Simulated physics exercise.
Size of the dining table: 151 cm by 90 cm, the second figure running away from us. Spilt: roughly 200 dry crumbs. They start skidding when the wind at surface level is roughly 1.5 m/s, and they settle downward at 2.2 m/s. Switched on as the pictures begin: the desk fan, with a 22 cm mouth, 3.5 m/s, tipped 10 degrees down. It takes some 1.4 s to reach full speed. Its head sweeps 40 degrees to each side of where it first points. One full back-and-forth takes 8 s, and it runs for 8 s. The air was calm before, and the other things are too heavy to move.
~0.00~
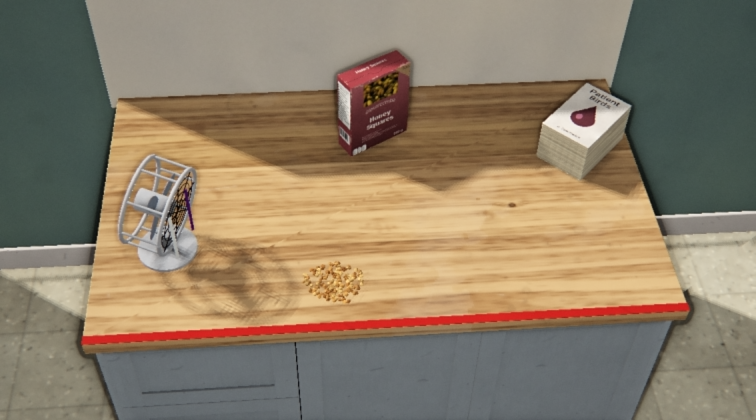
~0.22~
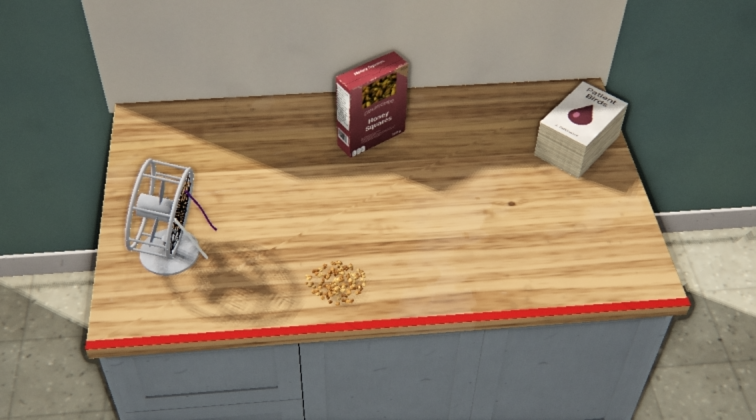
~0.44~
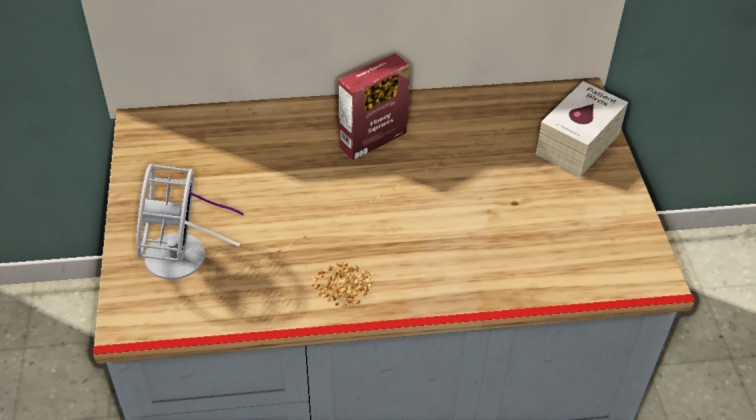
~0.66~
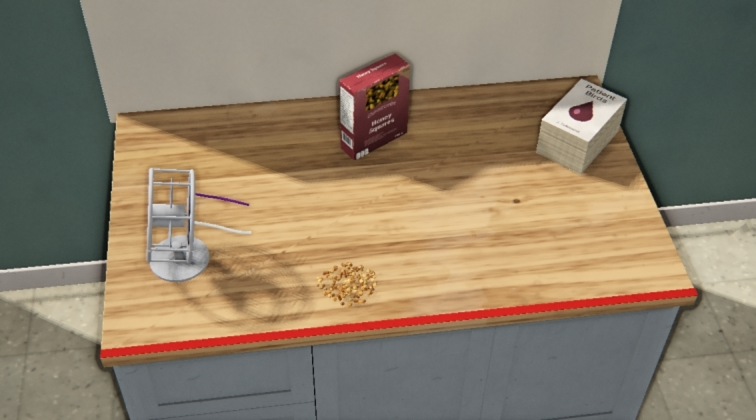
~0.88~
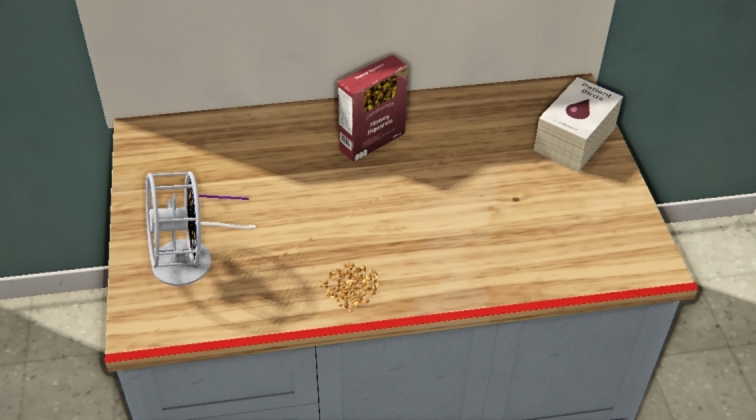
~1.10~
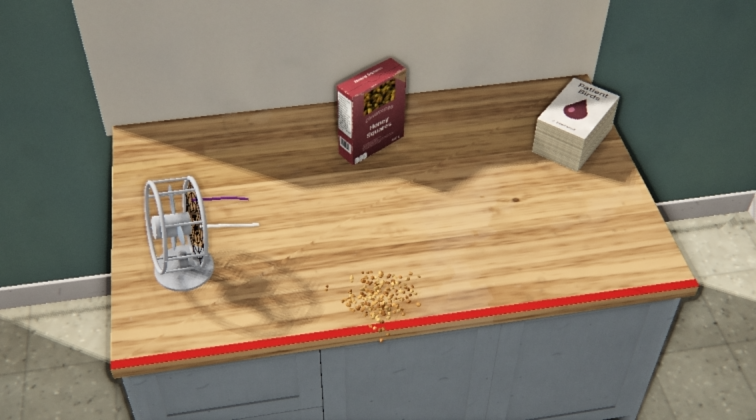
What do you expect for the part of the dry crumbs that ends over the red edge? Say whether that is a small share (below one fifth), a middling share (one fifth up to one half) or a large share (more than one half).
It is a large share, more than one half.
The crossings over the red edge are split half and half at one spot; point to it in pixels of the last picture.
Somewhere about (469, 319).
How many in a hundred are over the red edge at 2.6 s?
Share: Around 40 percent.
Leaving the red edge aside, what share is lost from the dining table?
0 %.
After 1.6 s, 65 % are still on the top, 34 % are over the red edge; the middle of those left on the top is near (423, 313).
After 2.6 s, 62 % are still on the top, 38 % are over the red edge; the middle of those left on the top is near (426, 314).
After 4.4 s, 0 % are still on the top, 100 % are over the red edge.
After 8.0 s, at the end, 100 % are over the red edge.
